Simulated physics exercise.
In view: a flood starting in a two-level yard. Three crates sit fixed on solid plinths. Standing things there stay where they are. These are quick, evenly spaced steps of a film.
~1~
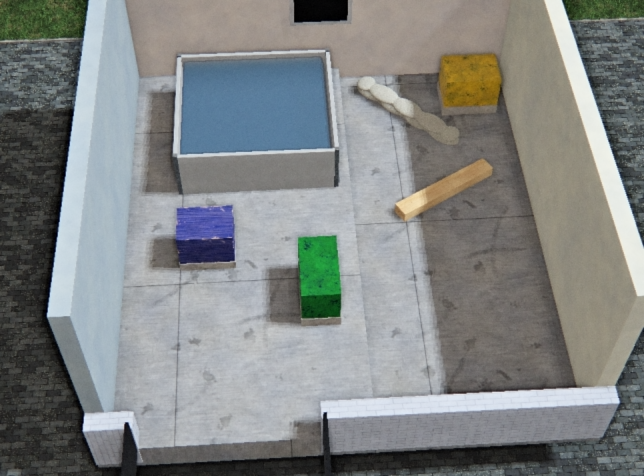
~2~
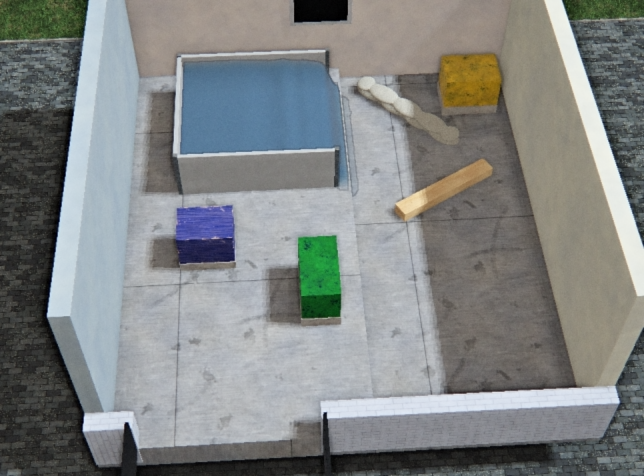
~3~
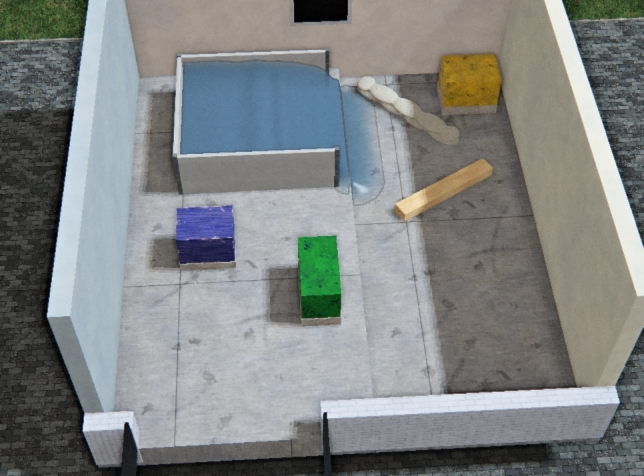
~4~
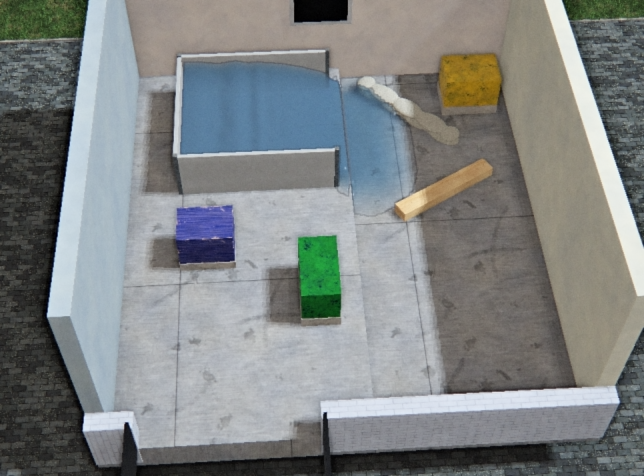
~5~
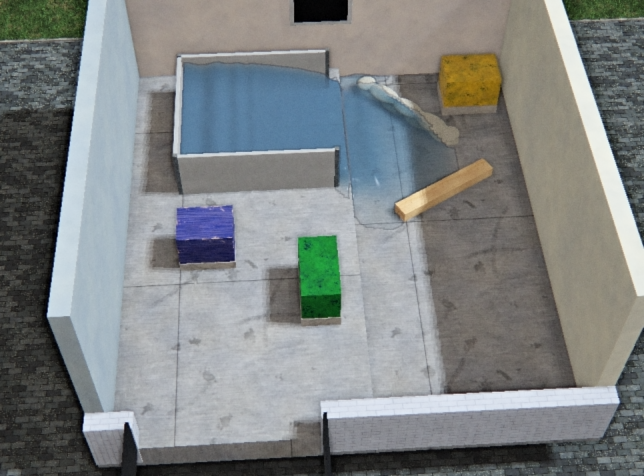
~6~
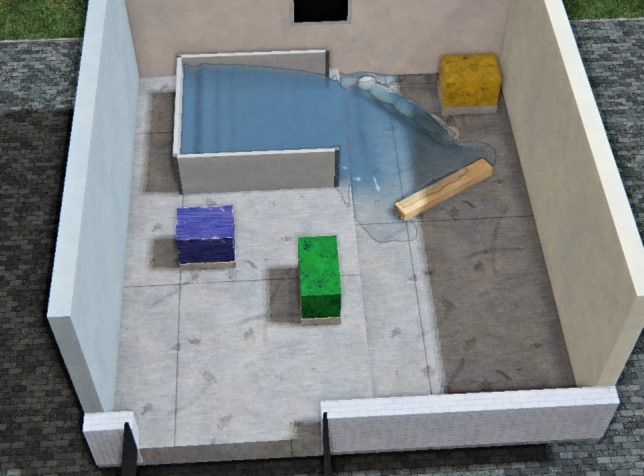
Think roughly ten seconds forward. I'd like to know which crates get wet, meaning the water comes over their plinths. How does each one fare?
The yellow crate does get wet. The green crate does not get wet. The blue crate does not get wet.
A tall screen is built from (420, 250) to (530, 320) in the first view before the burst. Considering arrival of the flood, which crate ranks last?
It is the blue-painted one.
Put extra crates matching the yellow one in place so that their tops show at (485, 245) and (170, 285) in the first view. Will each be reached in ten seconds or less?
I'd expect the first one gets submerged and the next one is left untouched.
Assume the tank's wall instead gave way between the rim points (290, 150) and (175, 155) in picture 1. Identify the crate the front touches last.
That would be the crate marked yellow.
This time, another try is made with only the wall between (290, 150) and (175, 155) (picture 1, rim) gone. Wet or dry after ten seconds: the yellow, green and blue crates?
Here's how it goes: The yellow crate is left untouched, the green crate is swamped, and the blue crate is swamped.
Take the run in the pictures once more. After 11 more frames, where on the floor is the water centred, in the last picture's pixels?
Point: (375, 152).
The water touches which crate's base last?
The blue crate.
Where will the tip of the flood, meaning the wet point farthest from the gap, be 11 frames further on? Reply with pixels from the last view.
Somewhere near (564, 378).
A moment on, water covers 25 % of the floor; the yellow crate water round its plinth, the green crate not reached, the blue crate not reached.
Next, water covers 40 % of the floor; the yellow crate water round its plinth, the green crate not reached, the blue crate not reached.
Then, water covers 55 % of the floor; the yellow crate water round its plinth, the green crate not reached, the blue crate not reached.
Later, water covers 65 % of the floor; the yellow crate water round its plinth, the green crate water round its plinth, the blue crate not reached.
In the end, water covers 65 % of the floor; the yellow crate was topped, the green crate stayed above the water, the blue crate stayed above the water.
